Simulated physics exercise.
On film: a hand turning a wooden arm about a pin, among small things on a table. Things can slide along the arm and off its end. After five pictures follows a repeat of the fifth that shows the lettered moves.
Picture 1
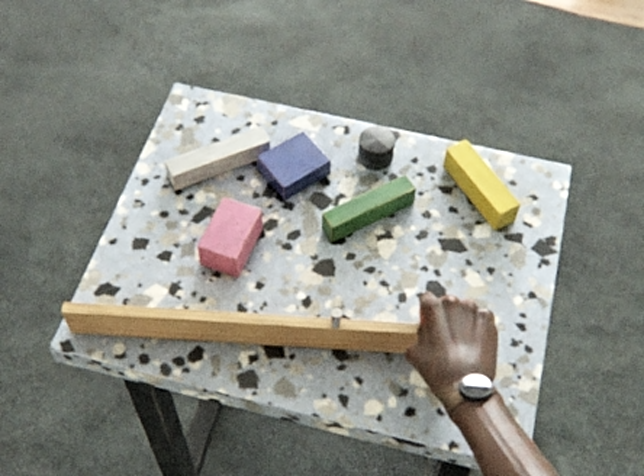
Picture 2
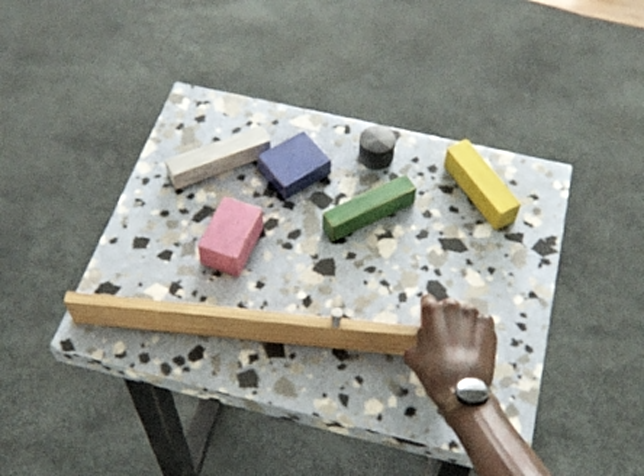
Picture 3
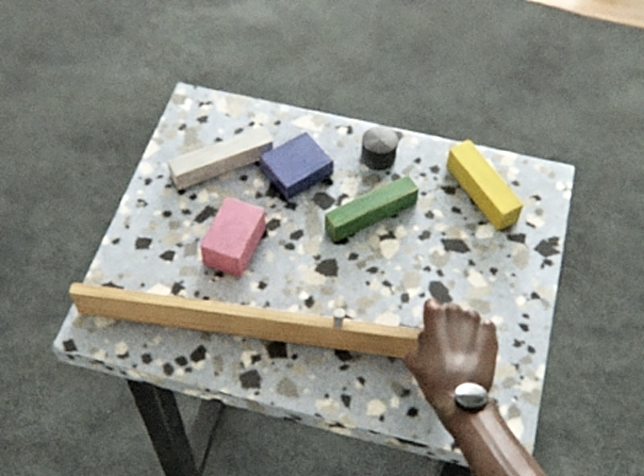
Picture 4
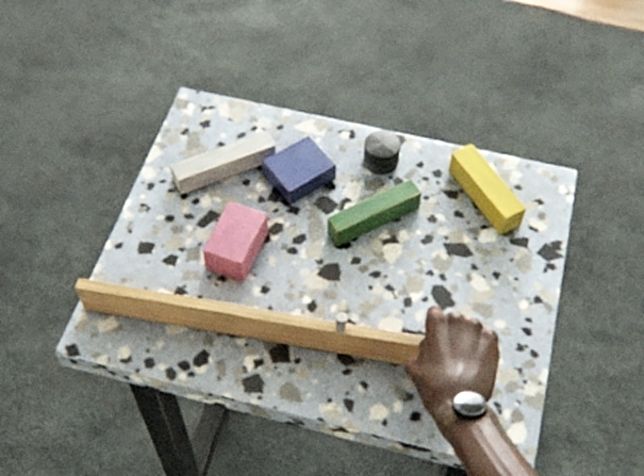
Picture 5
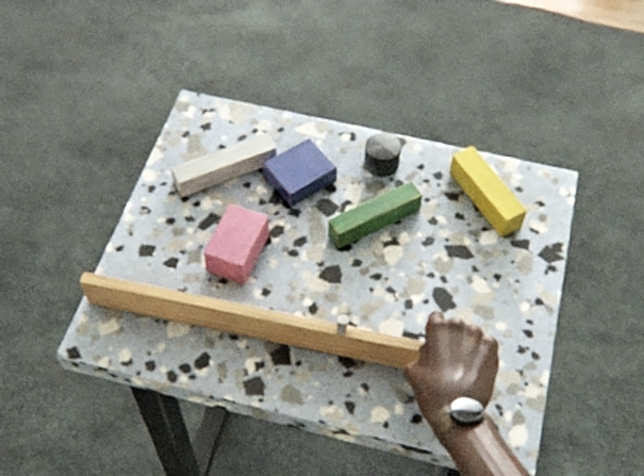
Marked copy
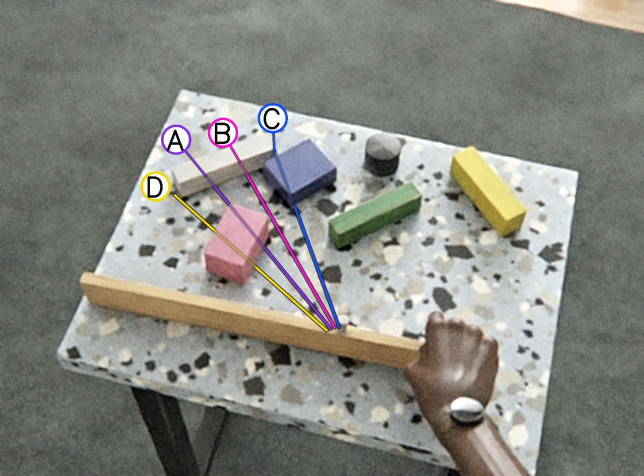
A wooden arm, held at its right end by a hand, turned slightly, its left end edging up the speckled table, while the colored blocks and small black tin stayed where they were.
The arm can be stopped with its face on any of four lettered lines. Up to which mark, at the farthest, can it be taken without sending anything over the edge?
At C, and not beyond.
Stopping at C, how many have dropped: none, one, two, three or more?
In all, none.
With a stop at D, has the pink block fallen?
By then, no.
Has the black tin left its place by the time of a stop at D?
By then, no.
On the marked copy, A at (265, 248); B at (285, 239); C at (305, 233); D at (247, 260).
Following C. Soon after the start, arm (228, 260); pink block (245, 239); black tin (382, 155).
Later, arm (268, 230); white bar (261, 142); blue block (310, 167).
In the end, arm (301, 217); white bar (309, 115); blue block (318, 163); nothing has fallen.
As for the rest, A is safe but short; B is safe but short; D is safe but short.
